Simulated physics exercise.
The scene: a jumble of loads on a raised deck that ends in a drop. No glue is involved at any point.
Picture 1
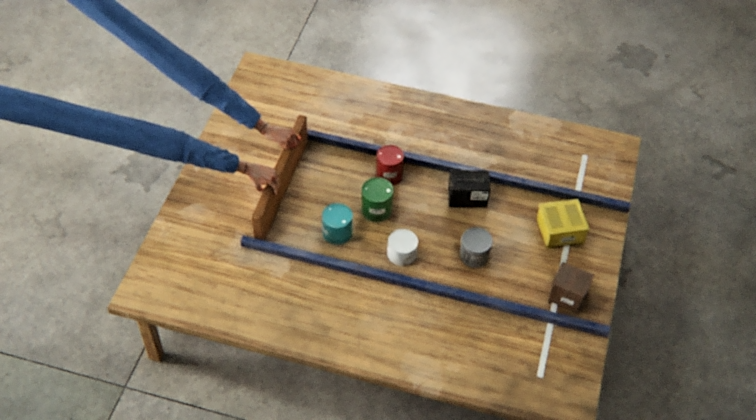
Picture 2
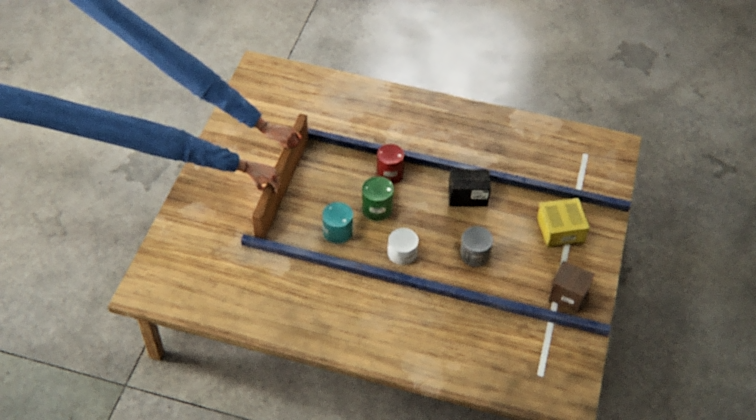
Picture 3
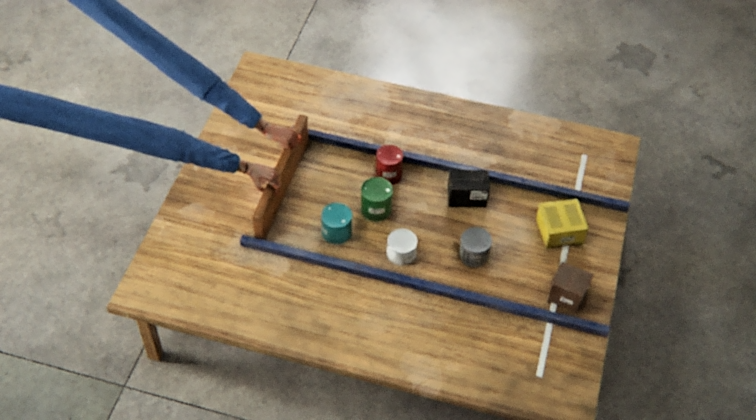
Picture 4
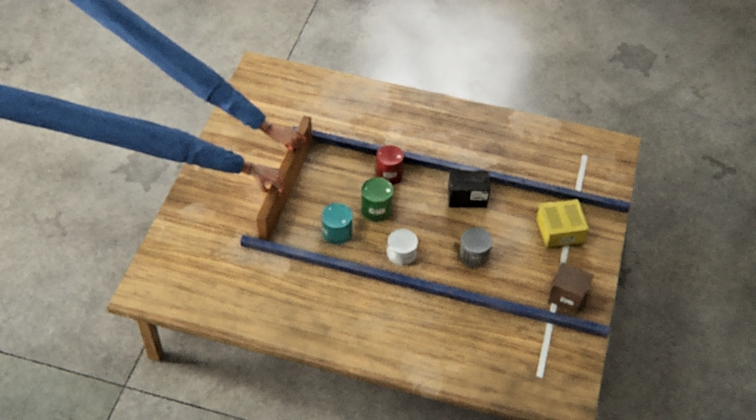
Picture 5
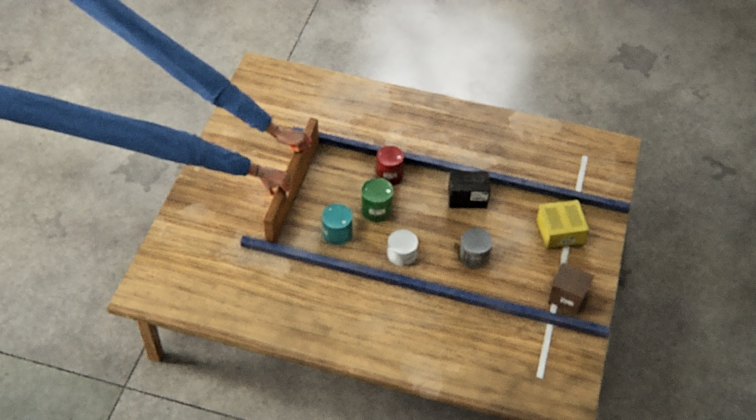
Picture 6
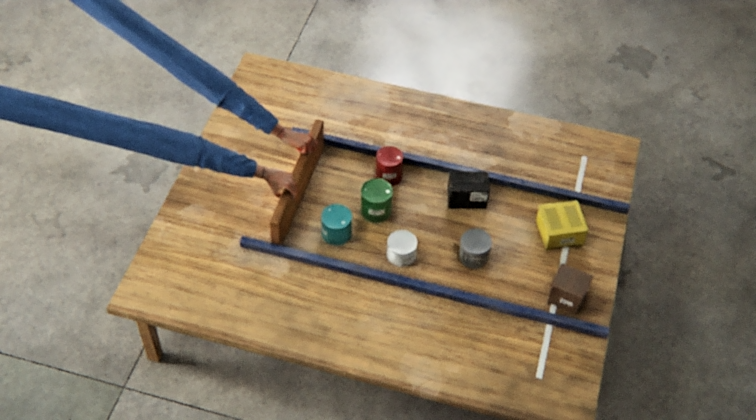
At the start, two blue-sleeved arms hold a wooden plank at the left of a table, between two dark blue rails, with colourful canisters and boxes to its right. The plank barely moves at first, then the hands push it slightly rightward, while the canisters and boxes stay in place.
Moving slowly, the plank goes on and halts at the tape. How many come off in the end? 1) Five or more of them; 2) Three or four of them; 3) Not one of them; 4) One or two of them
Option 4: One or two of them.
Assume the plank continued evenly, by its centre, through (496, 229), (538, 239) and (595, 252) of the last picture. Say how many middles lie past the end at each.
The counts: 0, 0 and 4.
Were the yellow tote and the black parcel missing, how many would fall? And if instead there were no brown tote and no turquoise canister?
You'd see 0 fallen, and 1 in the other try.
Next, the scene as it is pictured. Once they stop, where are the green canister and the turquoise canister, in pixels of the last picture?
Okay, so first (584, 246), and next (577, 276).
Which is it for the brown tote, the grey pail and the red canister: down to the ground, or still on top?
Brown tote keeps its place, grey pail keeps its place, red canister keeps its place.
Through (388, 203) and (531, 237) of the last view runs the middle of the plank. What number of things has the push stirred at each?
Answer - first 4, then 8.
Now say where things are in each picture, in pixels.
Brown tote (570, 288); yellow tote (562, 224); grey pail (476, 248); plank (281, 177); tape (564, 257), in the first picture.
Yellow tote (562, 223); turquoise canister (338, 223), in the second picture.
Grey pail (475, 248); red canister (389, 165), in the third picture.
Brown tote (570, 288); black parcel (469, 189), in the fourth picture.
Yellow tote (562, 225); green canister (377, 200), in the fifth picture.
Brown tote (569, 290); yellow tote (561, 225); grey pail (475, 249); plank (298, 182); tape (564, 258), in the sixth picture.
Early on, none off yet; brown tote at rest near (569, 290); yellow tote at rest near (561, 225); grey pail at rest near (475, 249).
A while later, none off yet; brown tote at rest near (569, 290); yellow tote travelled a little near (570, 229); grey pail travelled about its own width near (508, 251).
Finally, the number that fall off is one or two; lost, yellow tote.
